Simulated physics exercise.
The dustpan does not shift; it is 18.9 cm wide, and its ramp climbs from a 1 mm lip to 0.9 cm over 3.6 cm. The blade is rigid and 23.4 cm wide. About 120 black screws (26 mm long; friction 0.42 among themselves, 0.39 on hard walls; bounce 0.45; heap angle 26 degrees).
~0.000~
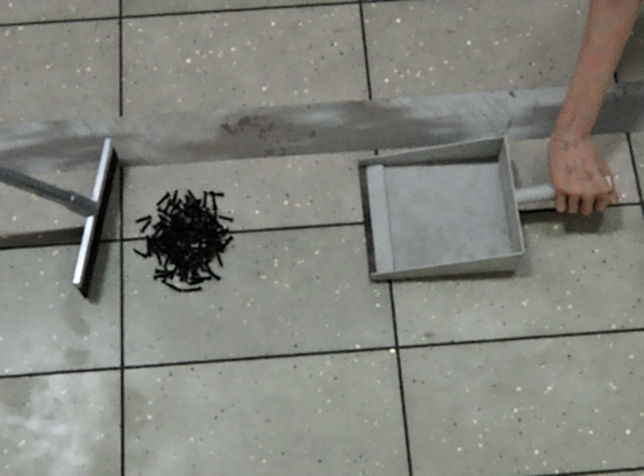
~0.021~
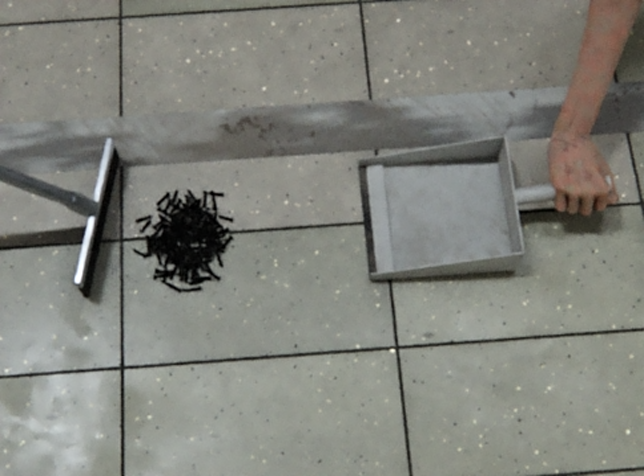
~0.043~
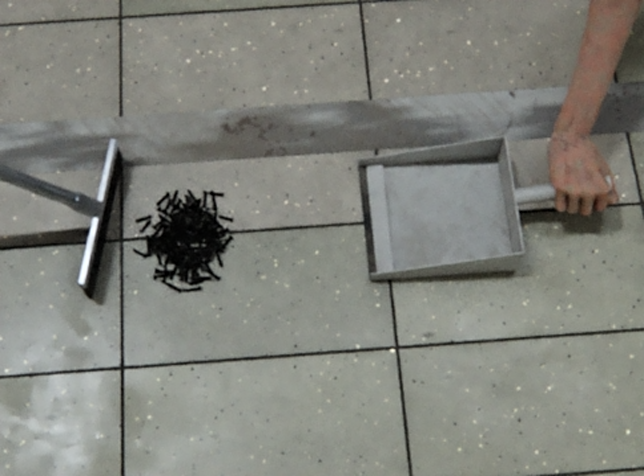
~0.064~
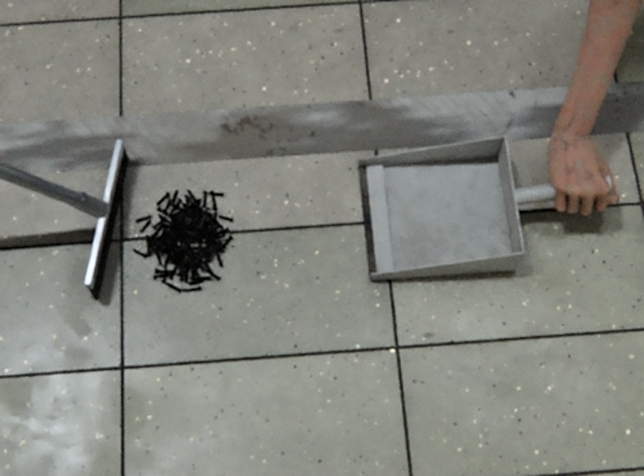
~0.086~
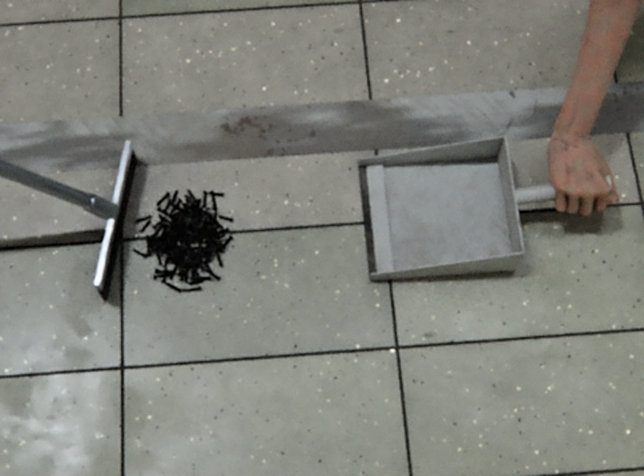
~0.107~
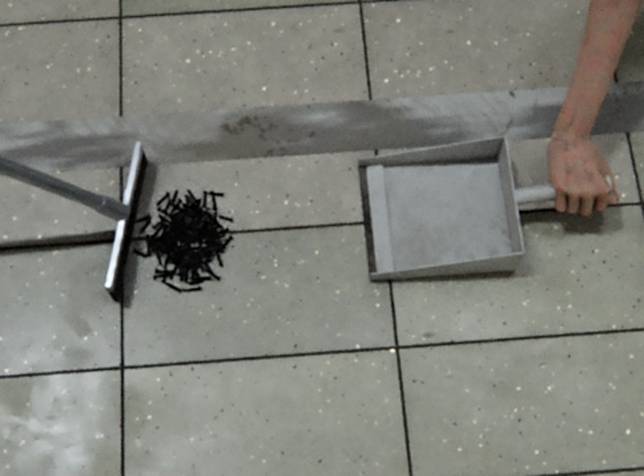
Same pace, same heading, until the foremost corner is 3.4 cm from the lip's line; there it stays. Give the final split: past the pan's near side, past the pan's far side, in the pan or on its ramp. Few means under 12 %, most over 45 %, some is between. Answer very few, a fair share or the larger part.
Near side: A fair share, far side: Very few, pan: A fair share.
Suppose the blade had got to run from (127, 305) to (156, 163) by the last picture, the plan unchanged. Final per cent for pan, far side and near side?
Pan 30, far 0, near 60.
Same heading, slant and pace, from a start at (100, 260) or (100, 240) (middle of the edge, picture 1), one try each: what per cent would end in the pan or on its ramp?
Some 25 and 25 per cent.
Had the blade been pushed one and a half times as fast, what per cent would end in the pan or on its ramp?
It would be near 45 per cent.
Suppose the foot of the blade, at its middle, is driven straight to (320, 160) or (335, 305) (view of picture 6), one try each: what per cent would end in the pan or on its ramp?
Some 10 and 15 per cent.
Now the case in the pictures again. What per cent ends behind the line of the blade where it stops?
About 0 per cent.
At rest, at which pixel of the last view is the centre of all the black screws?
At about (361, 258).
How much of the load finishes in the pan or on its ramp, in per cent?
About 25 per cent.
After 0.30 s, middle of the blade 20 cm from the lip; 0 % over the lip, far side 0 %, near side 10 %.
Then, at 0.42 s, middle of the blade 10 cm from the lip; 0 % over the lip, far side 0 %, near side 20 %.
After 0.68 s, middle of the blade 6 cm from the lip; 25 % over the lip, far side 0 %, near side 25 %.
In the end, at 1.5 s, near side 25 %, far side 0 %, pan 25 %, in front of the lip or behind the blade 50 %.
